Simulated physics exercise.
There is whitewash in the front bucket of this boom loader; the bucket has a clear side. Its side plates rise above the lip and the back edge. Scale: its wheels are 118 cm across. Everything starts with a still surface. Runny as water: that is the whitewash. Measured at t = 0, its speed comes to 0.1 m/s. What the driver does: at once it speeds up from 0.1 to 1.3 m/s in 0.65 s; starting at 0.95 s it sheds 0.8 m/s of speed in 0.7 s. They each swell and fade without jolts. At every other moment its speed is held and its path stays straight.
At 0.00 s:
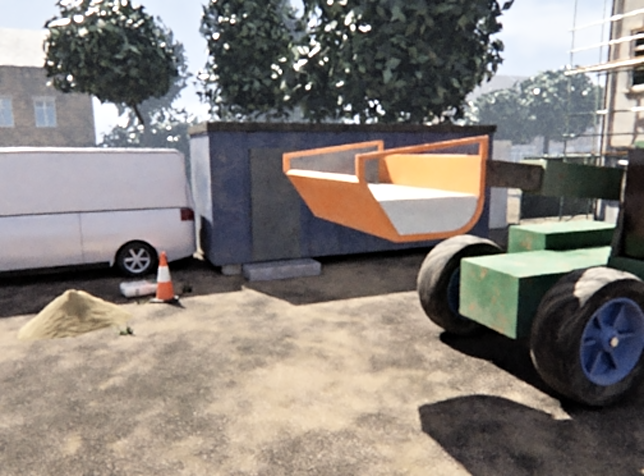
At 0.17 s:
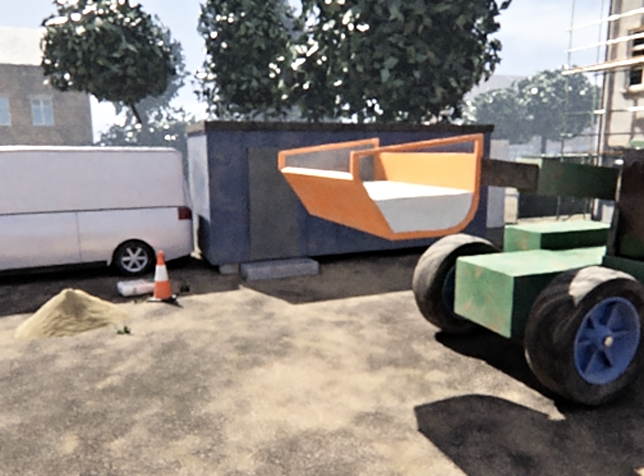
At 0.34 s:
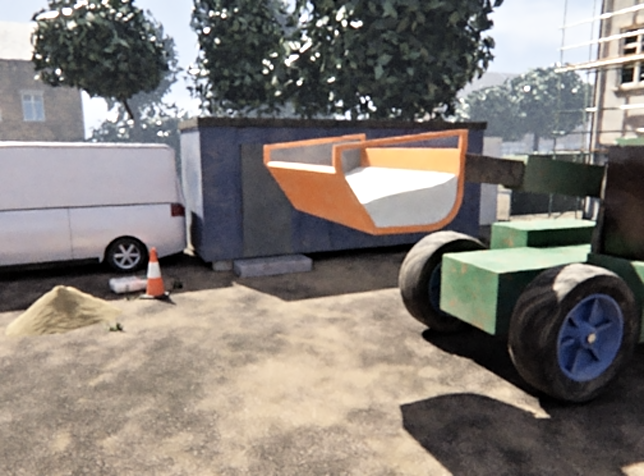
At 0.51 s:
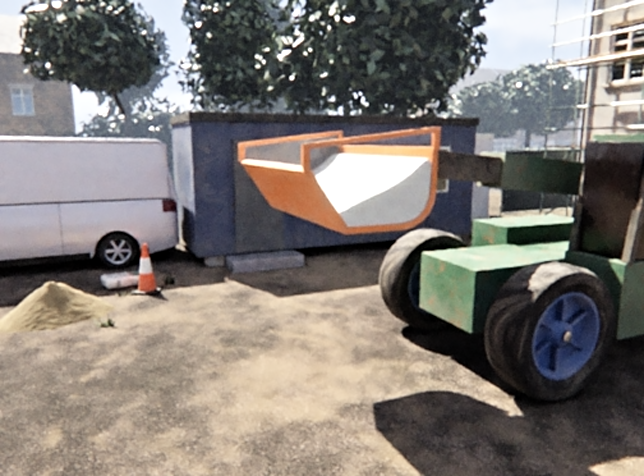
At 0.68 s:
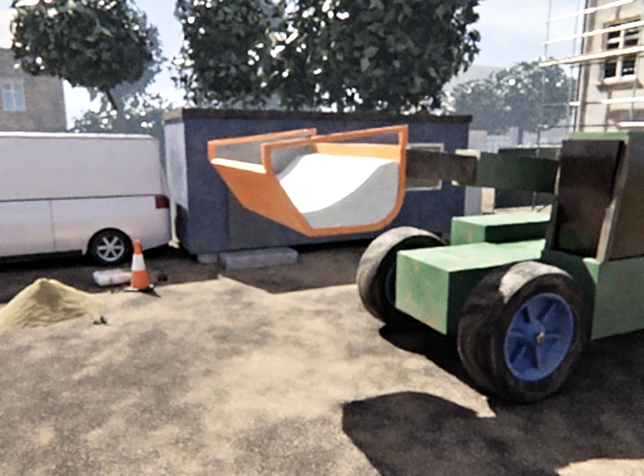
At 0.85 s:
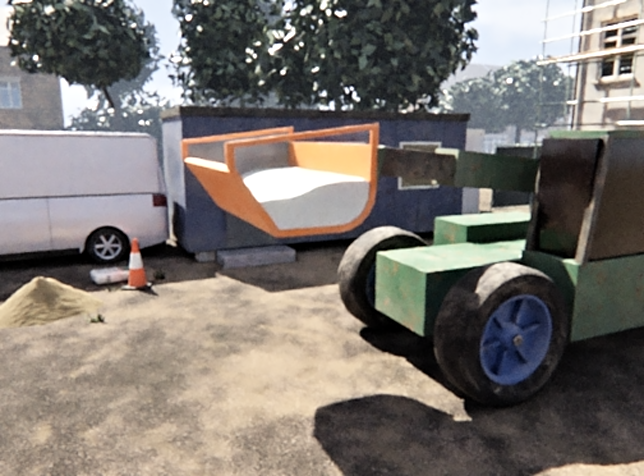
The footage shows a green boom loader rolling left across a yard past a parked van, its raised orange bucket holding whitewash that climbs toward the right, curves, then shifts back left into a lower, gently uneven surface.
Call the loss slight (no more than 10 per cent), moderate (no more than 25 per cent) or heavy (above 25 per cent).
Moderate.
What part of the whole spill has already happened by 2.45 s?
About 70 percent, give or take.
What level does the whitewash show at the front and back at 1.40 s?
Heights: Front 34 cm, then back 8 cm.
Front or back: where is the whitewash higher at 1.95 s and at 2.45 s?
Towards the back, then the front.
Then, 1.40 s in, the surface stands 8 cm at the back and 33 cm at the front; 9 per cent has gone, over the front.
Then, 1.95 s in, the surface stands 36 cm at the back and 18 cm at the front; 9 per cent has gone, over the front.
Then, 2.45 s in, the surface stands 17 cm at the back and 29 cm at the front; 9 per cent has gone, over the front.
Then, 4.53 s in, 14 per cent has gone, over the front, 41 of 301 litres.
